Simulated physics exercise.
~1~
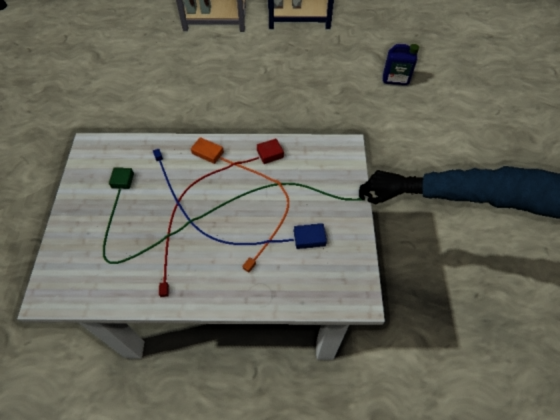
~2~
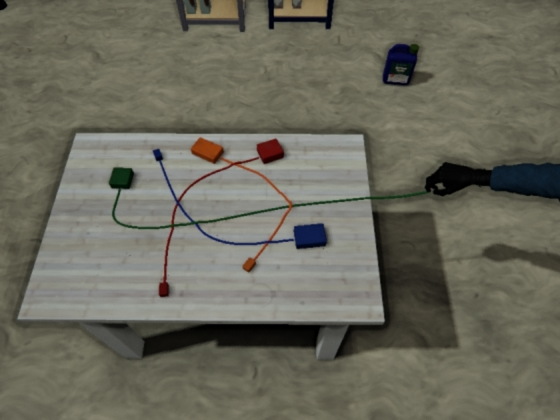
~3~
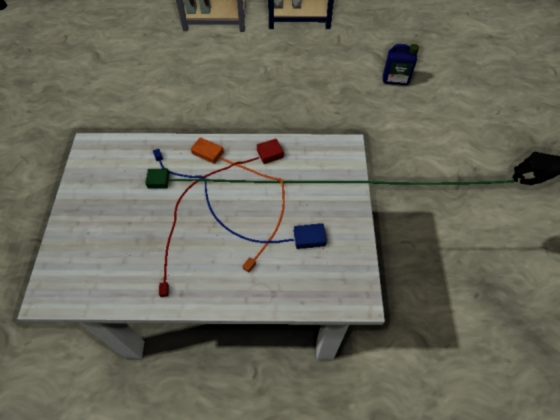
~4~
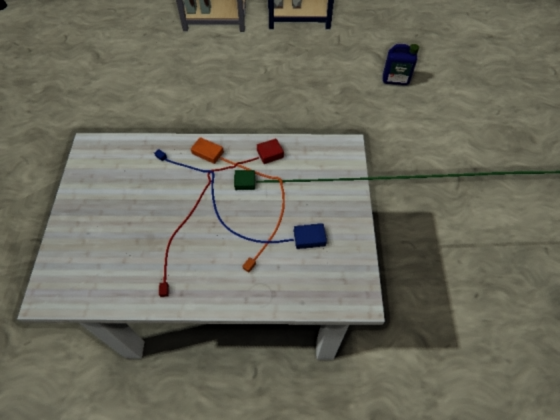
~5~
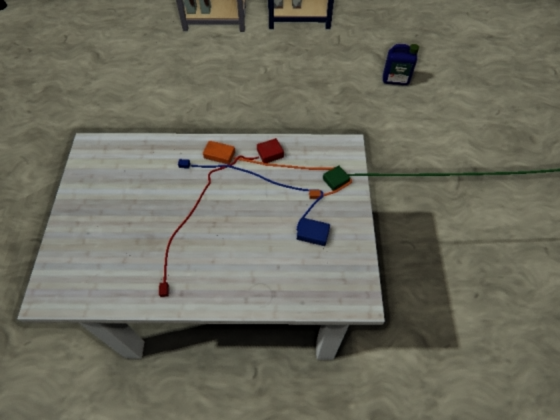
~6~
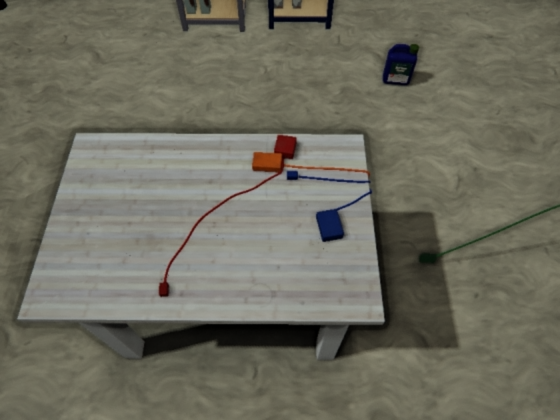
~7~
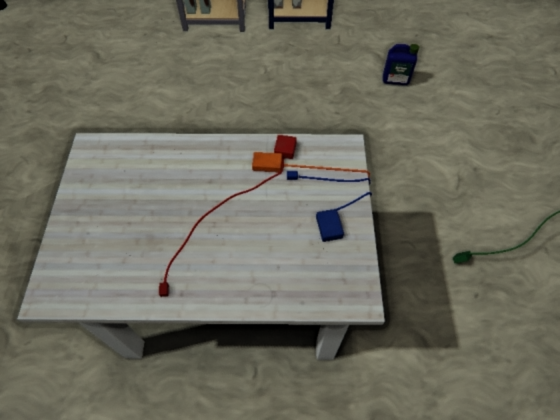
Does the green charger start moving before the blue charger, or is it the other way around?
The green charger starts moving first, sliding right across the table, and the blue charger shifts only later.
